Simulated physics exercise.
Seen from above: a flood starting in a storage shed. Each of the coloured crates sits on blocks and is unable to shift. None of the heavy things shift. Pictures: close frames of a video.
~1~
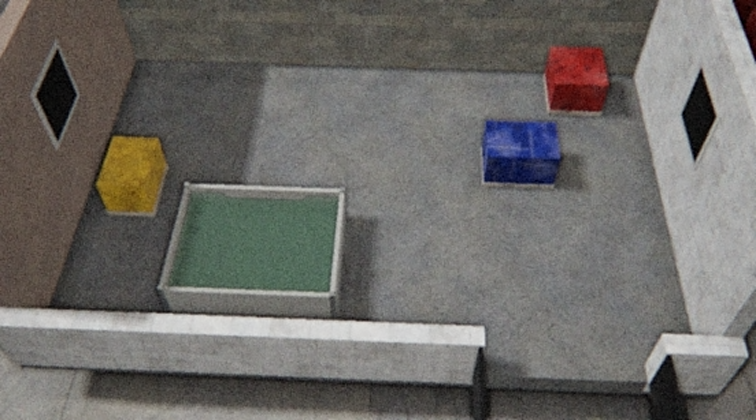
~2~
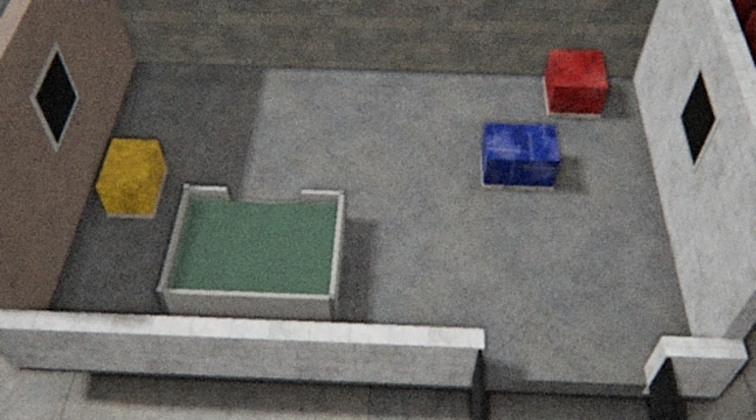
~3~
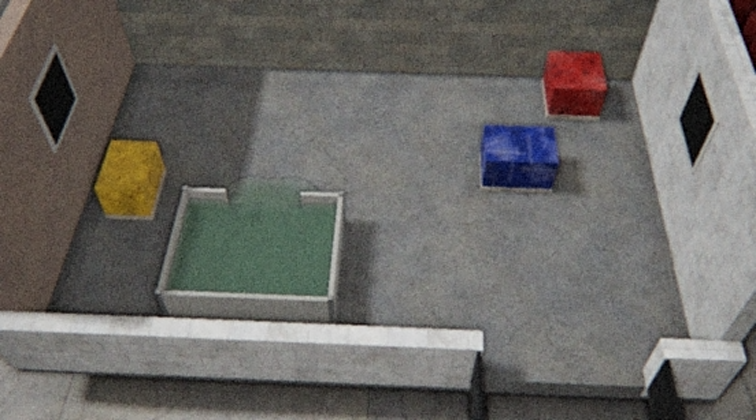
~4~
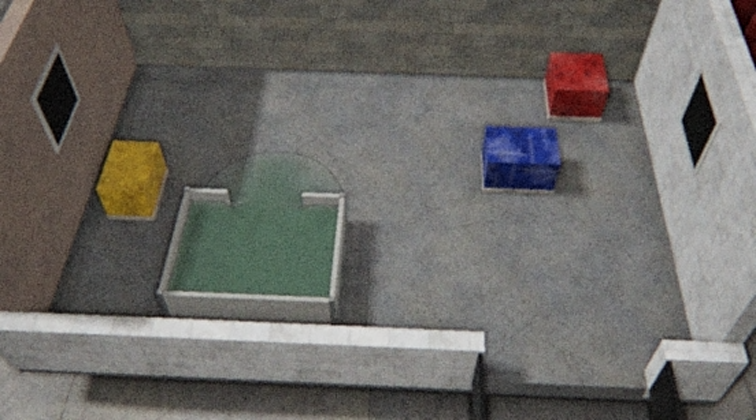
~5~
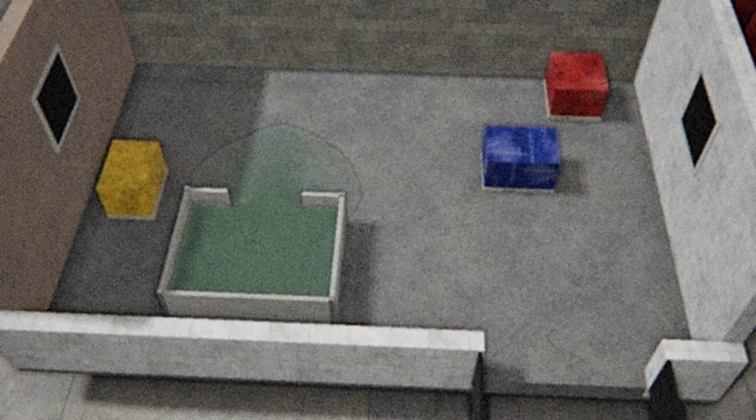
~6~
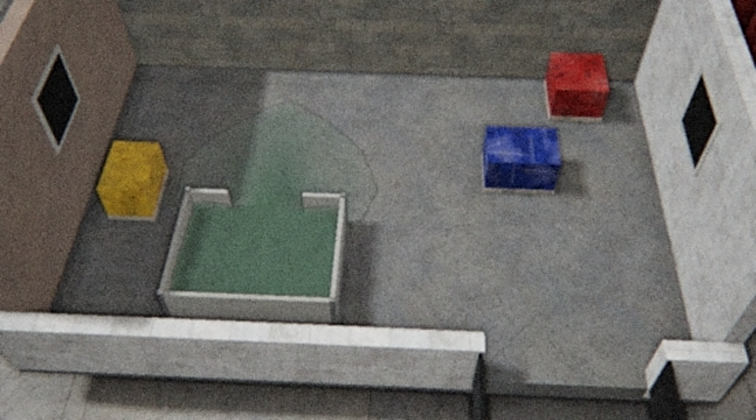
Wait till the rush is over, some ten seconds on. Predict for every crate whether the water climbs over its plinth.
My prediction: The blue crate ends up wet; the yellow crate ends up wet; the red crate ends up wet.
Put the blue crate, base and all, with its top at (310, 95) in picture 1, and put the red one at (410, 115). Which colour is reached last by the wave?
I would go with the one in yellow.
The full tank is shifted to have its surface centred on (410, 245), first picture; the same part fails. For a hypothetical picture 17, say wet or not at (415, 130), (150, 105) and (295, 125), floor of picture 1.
Submerged, untouched, submerged.
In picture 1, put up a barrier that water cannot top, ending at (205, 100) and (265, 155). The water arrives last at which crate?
I'd go with the blue crate.
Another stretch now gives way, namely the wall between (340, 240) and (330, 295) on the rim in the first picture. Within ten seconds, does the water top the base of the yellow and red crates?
One by one: The yellow one is safe; the red one gets wet.
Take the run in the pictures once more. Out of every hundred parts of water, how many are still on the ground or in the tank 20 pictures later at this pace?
My figure is close to 100 percent.
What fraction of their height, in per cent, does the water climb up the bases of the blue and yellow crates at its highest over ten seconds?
Around 130 in a hundred for the first and 160 in a hundred for the second.
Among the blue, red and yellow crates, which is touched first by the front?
First to get wet: The yellow crate.
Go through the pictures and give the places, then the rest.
The tank at (257, 241) is whole and still, in the first frame.
Water pours out on the tank's far side and has run to a hidden place, in the second frame.
Water pours out on the tank's far side and has run to (240, 184), in the third frame.
Water pours out on the tank's far side and has run to (263, 158), in the fourth frame.
Water pours out on the tank's far side and has run to (277, 128), in the fifth frame.
Water pours out on the tank's far side and has run to (285, 107), in the sixth frame.
A moment on, water covers 25 % of the floor; the blue crate not reached, the yellow crate water round its plinth, the red crate not reached.
Next, water covers 35 % of the floor; the blue crate not reached, the yellow crate water round its plinth, the red crate not reached.
Then, water covers 35 % of the floor; the blue crate water round its plinth, the yellow crate water round its plinth, the red crate water round its plinth.
Later, water covers 55 % of the floor; the blue crate water round its plinth, the yellow crate water round its plinth, the red crate water round its plinth.
In the end, water covers 90 % of the floor; the blue crate was topped, the yellow crate was topped, the red crate was topped.
